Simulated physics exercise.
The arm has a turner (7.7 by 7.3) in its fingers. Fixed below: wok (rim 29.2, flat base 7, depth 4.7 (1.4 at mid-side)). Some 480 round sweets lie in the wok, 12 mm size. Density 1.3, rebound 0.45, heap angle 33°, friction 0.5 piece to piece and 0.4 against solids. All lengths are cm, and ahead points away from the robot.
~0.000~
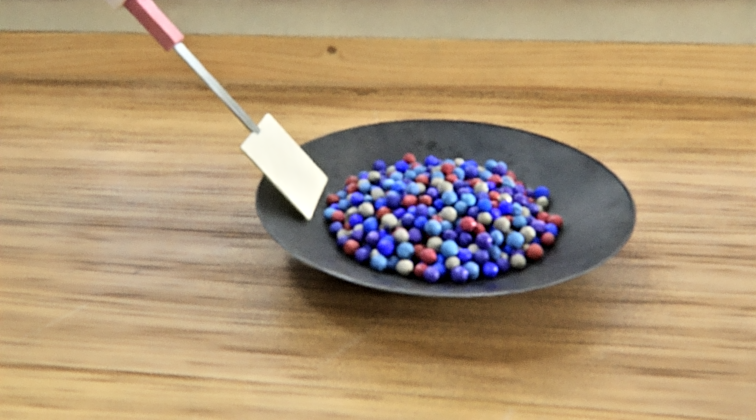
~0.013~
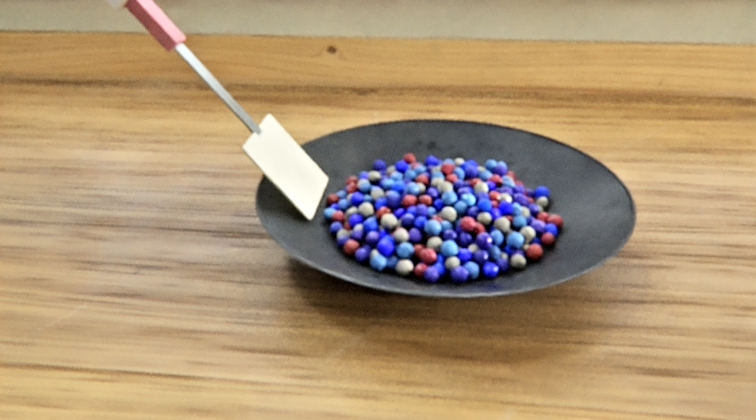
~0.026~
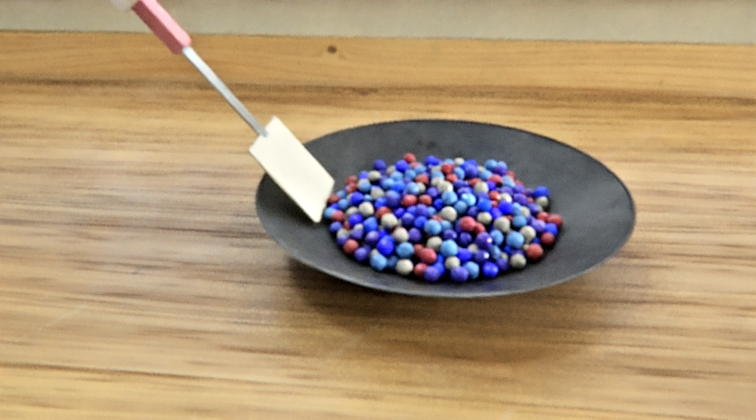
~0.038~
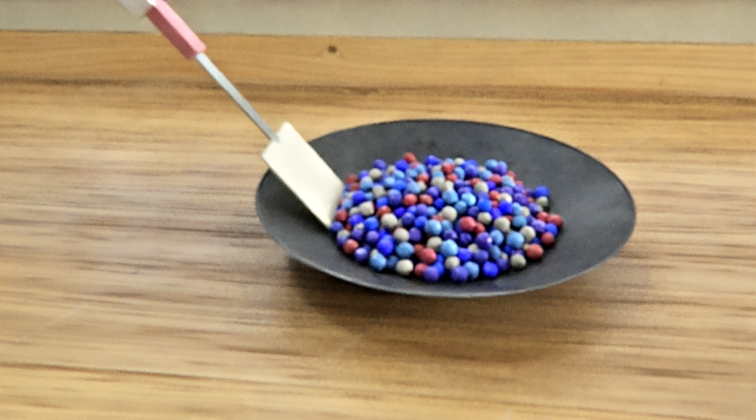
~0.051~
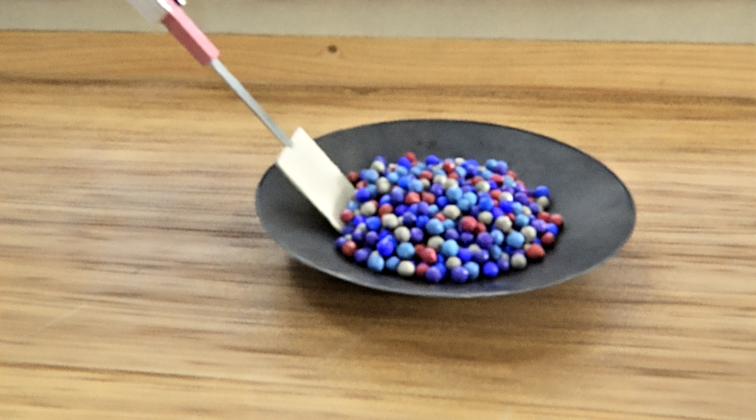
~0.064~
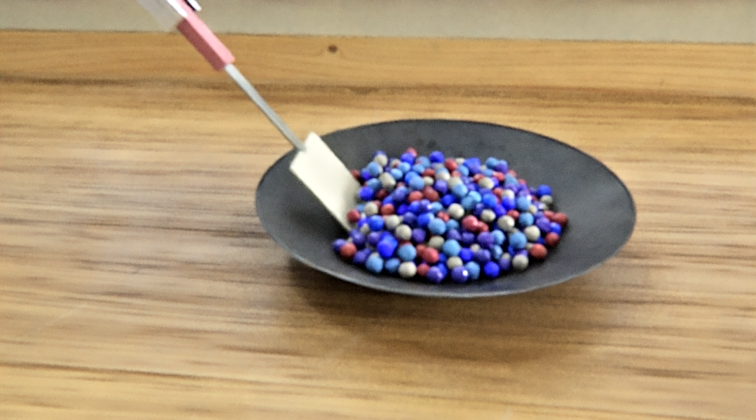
On a wooden surface, a pink-handled turner rests briefly, then pushes right into round red, blue and beige sweets in a dark wok.
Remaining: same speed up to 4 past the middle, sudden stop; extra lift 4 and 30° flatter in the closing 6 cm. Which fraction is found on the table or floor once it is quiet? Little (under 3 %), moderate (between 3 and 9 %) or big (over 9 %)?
Share on the table or floor: Little (under 3 %).
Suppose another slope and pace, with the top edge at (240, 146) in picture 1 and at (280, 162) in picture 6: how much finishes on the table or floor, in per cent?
About 0 per cent.
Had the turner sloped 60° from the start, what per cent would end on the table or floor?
In that case some 0 per cent.
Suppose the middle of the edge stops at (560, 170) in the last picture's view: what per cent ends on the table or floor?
Some 25 per cent.
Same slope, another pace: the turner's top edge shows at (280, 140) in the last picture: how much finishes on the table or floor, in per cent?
About 0 per cent.
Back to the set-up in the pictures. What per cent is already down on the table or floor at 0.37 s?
Some 0 per cent.
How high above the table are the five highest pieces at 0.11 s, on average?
Some 6 cm.
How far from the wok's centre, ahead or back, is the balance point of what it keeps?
Roughly 4.5 cm ahead.
By 0.11 s, sloping 51°, highest piece 6 above the table; 475 in the wok.
By 0.15 s, sloping 38°, highest piece 6 above the table; 475 in the wok.
By 0.37 s, sloping 21°, highest piece 6 above the table; 472 in the wok, 2 on the table or floor, 1 on the blade or in flight.
By 1.42 s, sloping 21°, highest piece 6 above the table; 472 in the wok, 3 on the table or floor.
Final count, 472 in the wok, 3 on the table or floor. That is 1 % on the table or floor.
